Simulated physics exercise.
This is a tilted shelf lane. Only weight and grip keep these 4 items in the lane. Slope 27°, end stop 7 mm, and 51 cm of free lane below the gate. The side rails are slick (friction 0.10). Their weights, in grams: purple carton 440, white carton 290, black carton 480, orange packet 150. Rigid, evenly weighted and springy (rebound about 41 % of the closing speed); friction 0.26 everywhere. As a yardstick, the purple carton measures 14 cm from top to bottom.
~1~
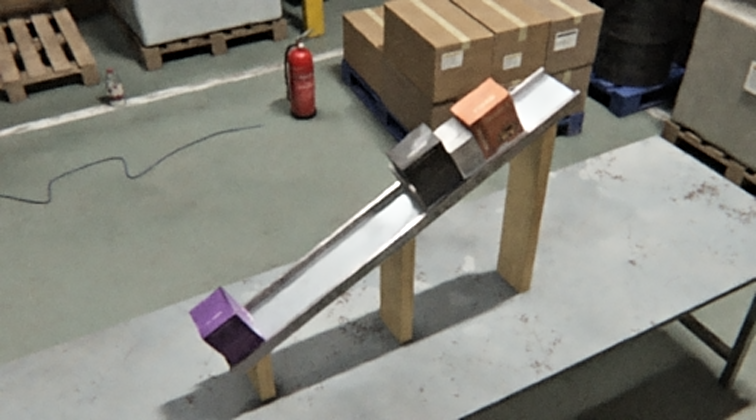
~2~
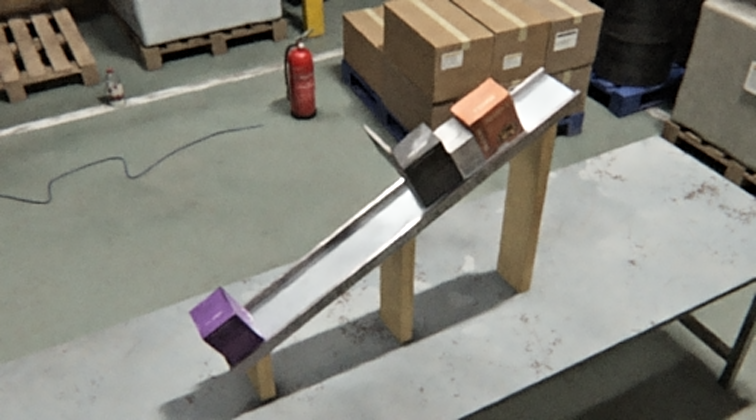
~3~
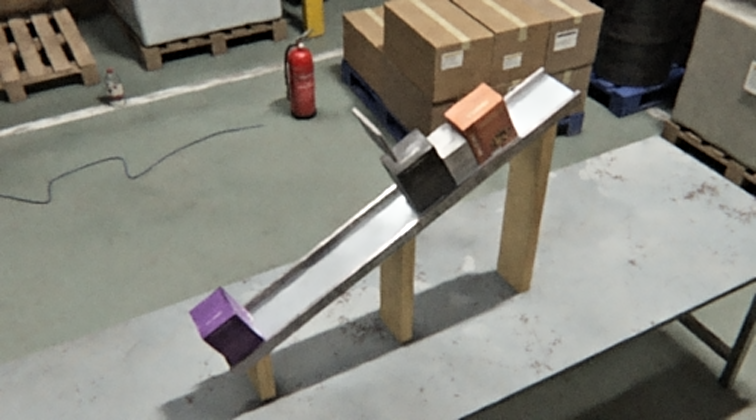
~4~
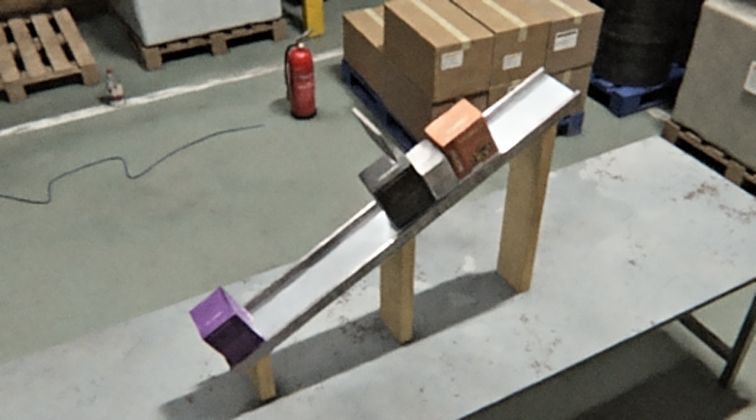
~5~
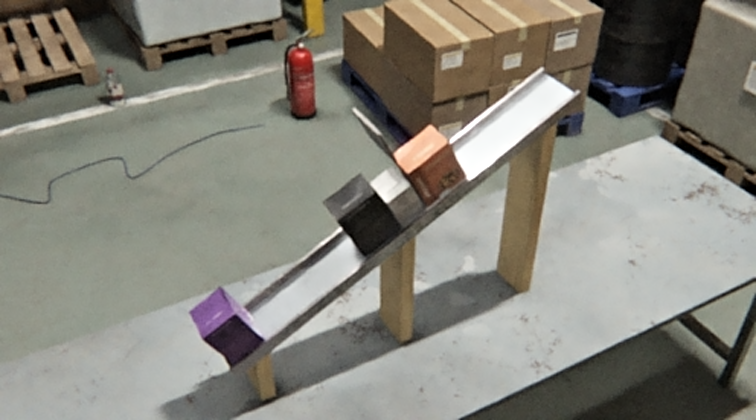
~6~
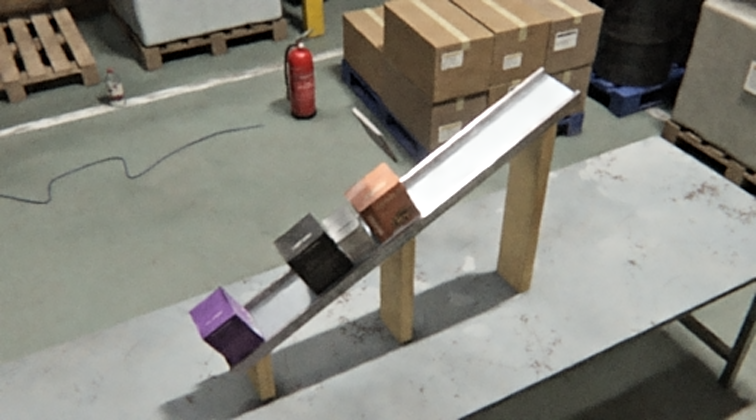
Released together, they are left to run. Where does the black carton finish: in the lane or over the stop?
The black carton jumps the stop.
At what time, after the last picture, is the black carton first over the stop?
Near 0.9 s.
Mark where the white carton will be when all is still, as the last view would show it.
Around (176, 359).
Then, 0.10 s after the last picture, leader 13 cm from the stop; black carton near (270, 290).
Then, 0.60 s after the last picture, leader 2 cm from the stop; purple carton now over the stop; black carton near (235, 319).
Then, 1.00 s after the last picture, black carton now over the stop.
Then, 1.30 s after the last picture, white carton now over the stop; orange packet tipped 22° from how it sat.
At rest, over the stop, purple carton, white carton and black carton; the last one in the lane.
